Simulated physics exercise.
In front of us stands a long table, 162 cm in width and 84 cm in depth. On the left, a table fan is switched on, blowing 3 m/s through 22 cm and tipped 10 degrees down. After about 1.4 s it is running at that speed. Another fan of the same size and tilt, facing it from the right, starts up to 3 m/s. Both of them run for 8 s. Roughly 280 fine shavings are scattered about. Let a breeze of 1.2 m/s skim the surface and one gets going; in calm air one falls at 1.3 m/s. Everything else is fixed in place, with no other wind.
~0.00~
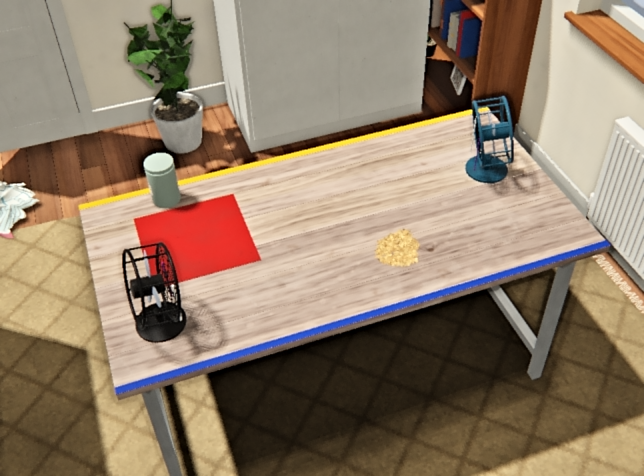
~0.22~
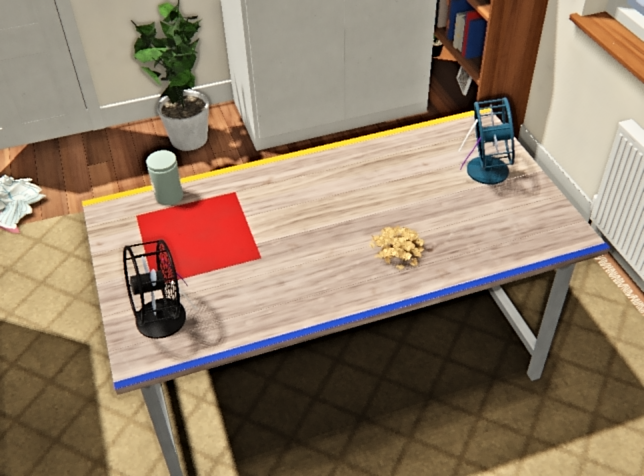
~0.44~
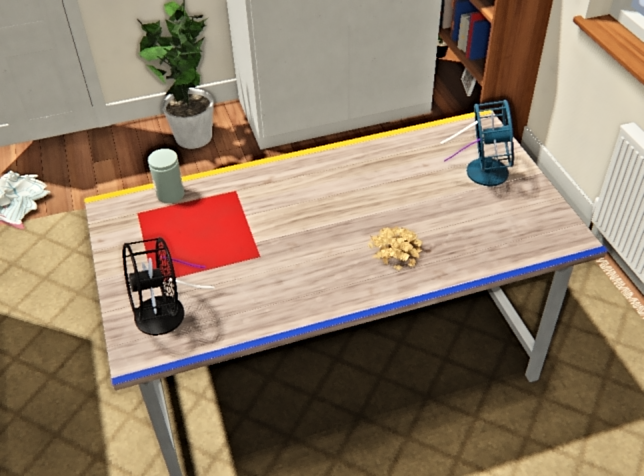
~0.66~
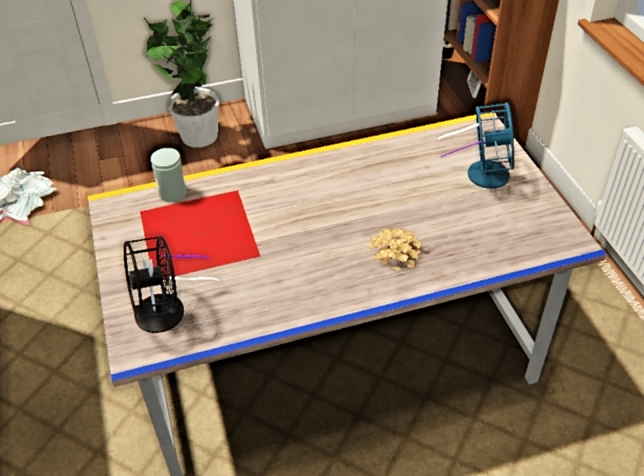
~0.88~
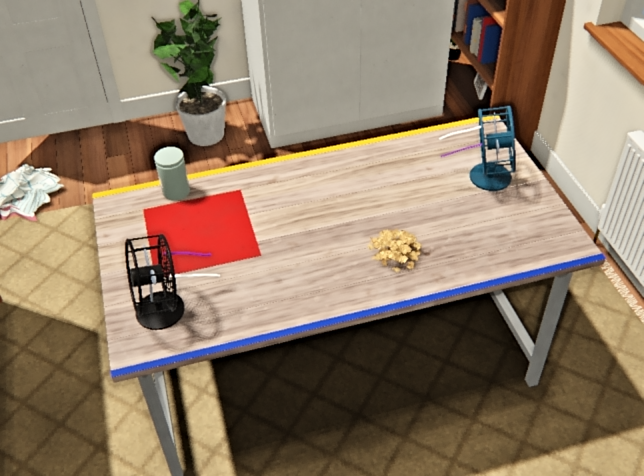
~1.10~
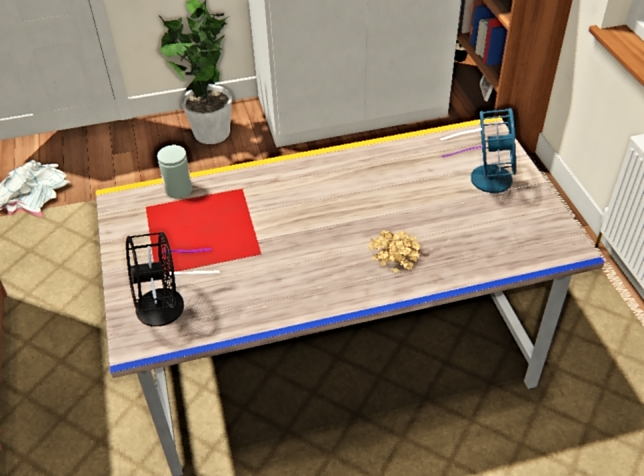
At first, a small heap of pale shavings lies on a long wooden table between a black fan on the left and a blue one on the right. Streamers then lift and flutter from both fans, while the heap shifts slightly early on and afterwards stays almost still.
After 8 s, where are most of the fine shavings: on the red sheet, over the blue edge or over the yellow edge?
Blue.
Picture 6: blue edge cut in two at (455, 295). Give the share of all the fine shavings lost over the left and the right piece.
Roughly 0 % cross the left stretch, and around 40 % the right stretch.
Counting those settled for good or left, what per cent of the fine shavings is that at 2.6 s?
Roughly 100 % of them.
After 1.6 s, 0 % are over the yellow edge, 0 % on the red sheet and 7 % over the blue edge; the middle of those left on the top is near (496, 257); 0 % are gone or lie where they will stay.
After 2.6 s, 0 % are over the yellow edge, 0 % on the red sheet and 44 % over the blue edge; 100 % are gone or lie where they will stay.
After 4.4 s, 0 % are over the yellow edge, 0 % on the red sheet and 44 % over the blue edge; 100 % are gone or lie where they will stay.
After 8.0 s, at the end, 0 % are over the yellow edge, 0 % on the red sheet and 44 % over the blue edge.
